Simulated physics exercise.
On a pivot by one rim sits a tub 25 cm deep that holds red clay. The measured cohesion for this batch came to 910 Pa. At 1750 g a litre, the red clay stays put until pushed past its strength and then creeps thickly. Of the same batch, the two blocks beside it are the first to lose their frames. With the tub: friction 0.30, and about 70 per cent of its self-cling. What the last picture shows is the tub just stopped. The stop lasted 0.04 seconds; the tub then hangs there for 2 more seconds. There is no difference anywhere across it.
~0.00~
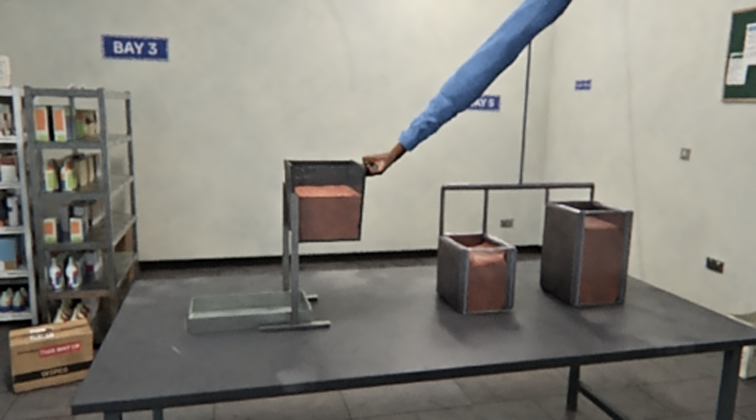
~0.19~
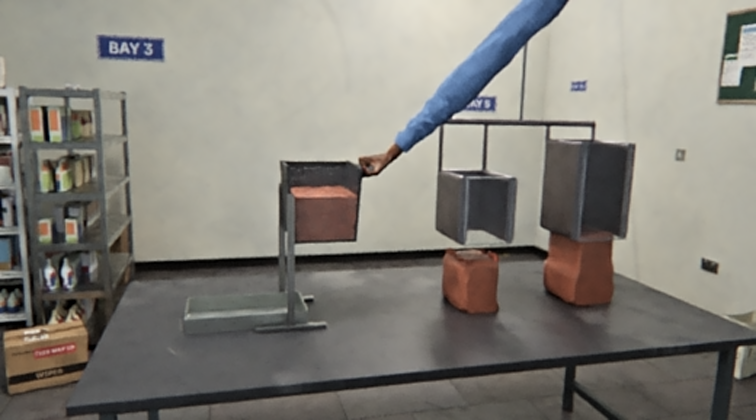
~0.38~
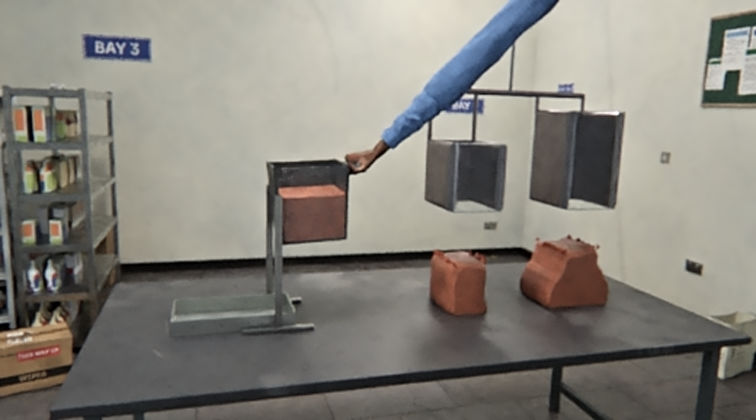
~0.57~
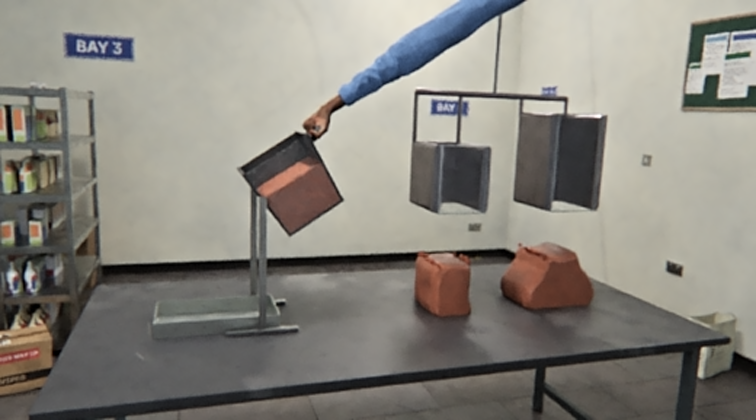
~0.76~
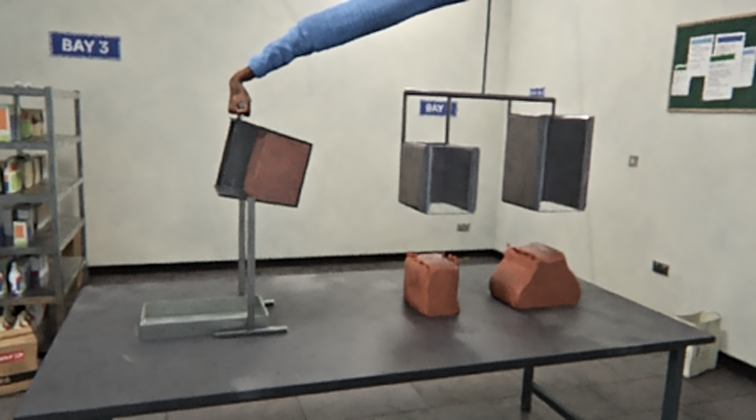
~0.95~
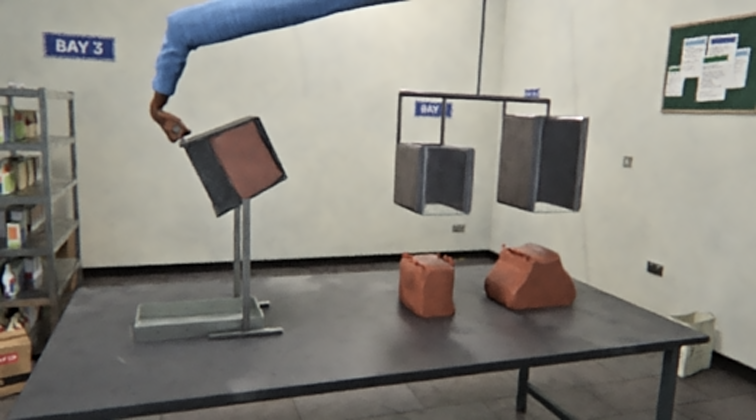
A blue-sleeved arm grips a dark tub of red clay on a grey table in a storeroom, seen from in front and slightly above. A pale tray sits below the tub, shelves stand left, and two grey casings surround red blocks at right. The casings rise, the taller block slumps and widens while the shorter keeps its shape, then the arm swings the tub leftward past its side as the camera pans right.
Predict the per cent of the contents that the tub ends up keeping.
The tub ends up keeping roughly 0 %.
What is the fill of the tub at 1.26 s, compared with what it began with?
Some 30 per cent.
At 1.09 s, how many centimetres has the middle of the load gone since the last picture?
Something like 9 cm, give or take.
After 1.09 s, the tub is at 116 degrees and holds 97 %.
After 1.26 s, the tub is at 116 degrees and holds 30 %.
After 1.43 s, the tub is at 116 degrees and holds 0 %.
After 1.60 s, the tub is at 116 degrees and holds 0 %.
After 2.95 s, the tub is at 116 degrees and holds 0 %.
